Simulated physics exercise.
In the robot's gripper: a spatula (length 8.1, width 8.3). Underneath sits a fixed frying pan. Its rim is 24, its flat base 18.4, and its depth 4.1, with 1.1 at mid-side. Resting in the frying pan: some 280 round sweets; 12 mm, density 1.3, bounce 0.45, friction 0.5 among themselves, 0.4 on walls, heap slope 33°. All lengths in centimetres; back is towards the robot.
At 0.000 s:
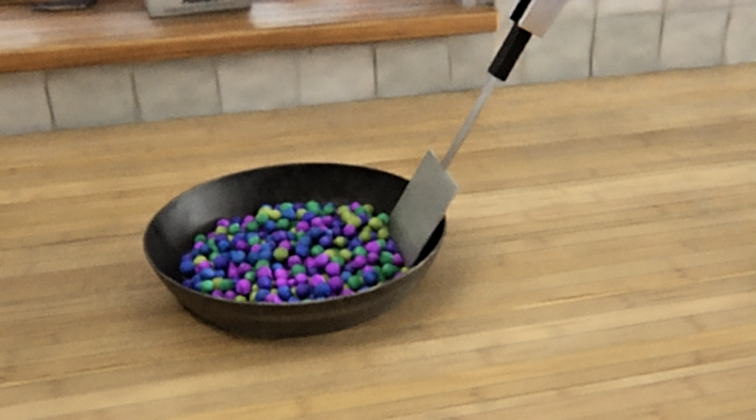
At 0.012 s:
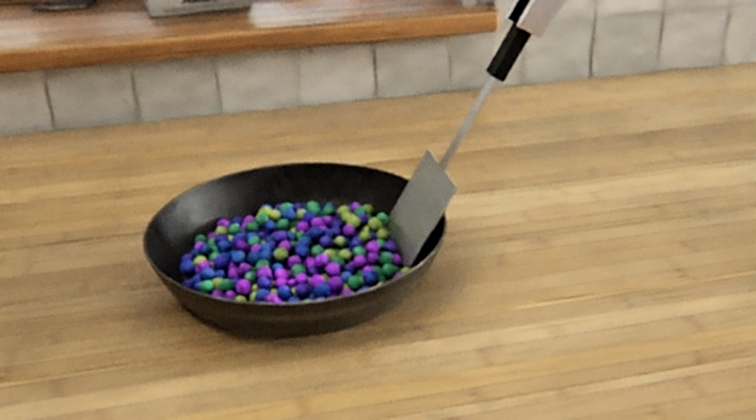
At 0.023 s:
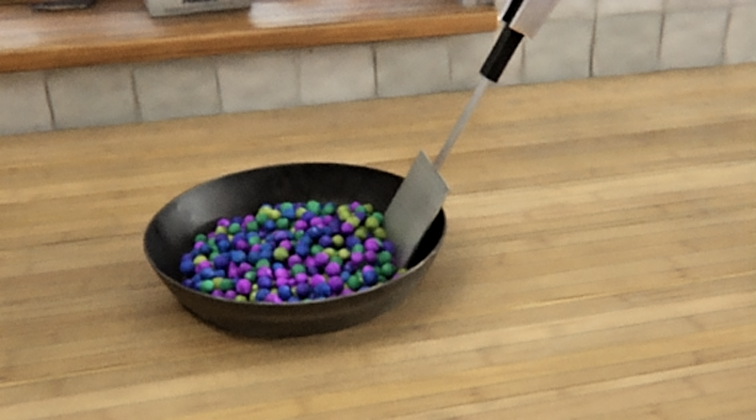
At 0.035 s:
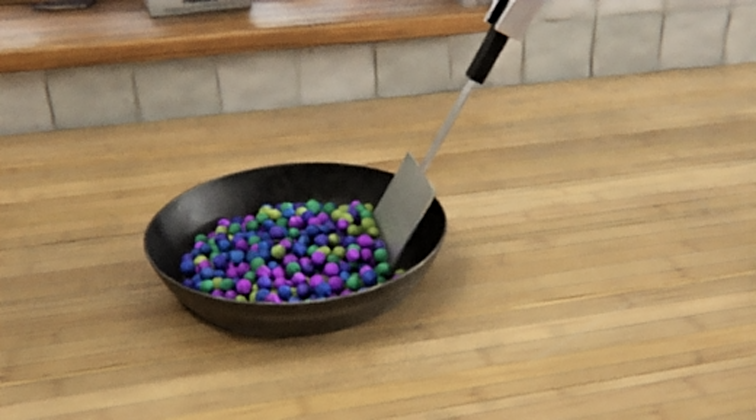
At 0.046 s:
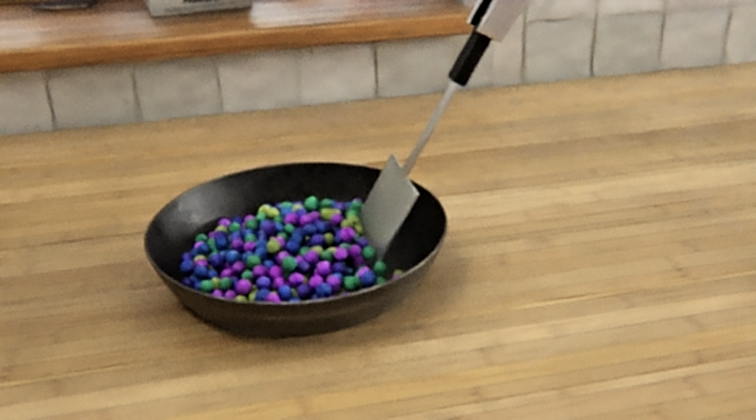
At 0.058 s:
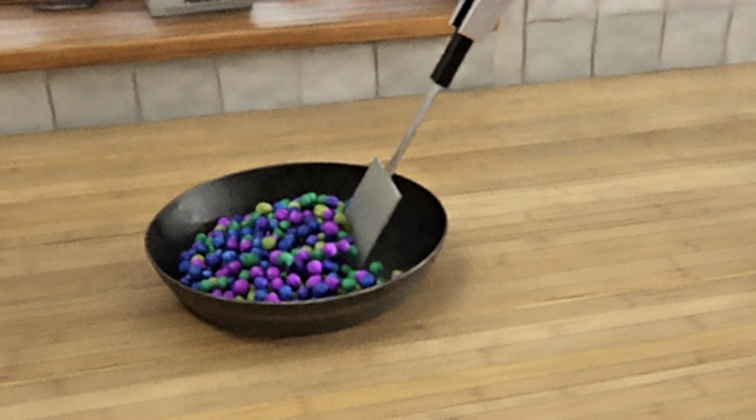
Metal spatula in a robot's gripper sliding left through a dark frying pan, pushing colourful round sweets into a slightly higher heap.
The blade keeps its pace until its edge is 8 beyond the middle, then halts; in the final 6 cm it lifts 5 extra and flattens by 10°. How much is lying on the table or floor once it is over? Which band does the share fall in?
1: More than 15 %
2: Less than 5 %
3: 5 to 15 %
1, more than 15 %.
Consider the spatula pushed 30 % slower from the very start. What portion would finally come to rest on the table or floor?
Near 10 %.
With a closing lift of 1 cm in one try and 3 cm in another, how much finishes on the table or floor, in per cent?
Near 20 and 25 percent respectively.
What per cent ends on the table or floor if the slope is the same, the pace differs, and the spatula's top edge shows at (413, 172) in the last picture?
About 10 per cent.
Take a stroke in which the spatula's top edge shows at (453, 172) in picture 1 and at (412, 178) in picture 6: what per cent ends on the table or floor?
Close to 15 in a hundred.
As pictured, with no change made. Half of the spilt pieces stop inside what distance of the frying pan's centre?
About 60 cm.
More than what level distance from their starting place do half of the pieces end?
It comes out at about 4 cm.
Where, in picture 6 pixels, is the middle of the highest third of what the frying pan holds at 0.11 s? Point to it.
The middle lies somewhere about (243, 236).
By 0.09 s, sloping 60°, highest piece 5 above the table; 280 in the frying pan.
By 0.11 s, sloping 57°, highest piece 6 above the table; 280 in the frying pan.
By 0.33 s, sloping 50°, highest piece 8 above the table; 221 in the frying pan, 43 on the table or floor, 16 on the blade or in flight.
By 1.38 s, sloping 50°, highest piece 5 above the table; 221 in the frying pan, 59 on the table or floor.
Final count, 221 in the frying pan, 59 on the table or floor. That is 21 % on the table or floor.
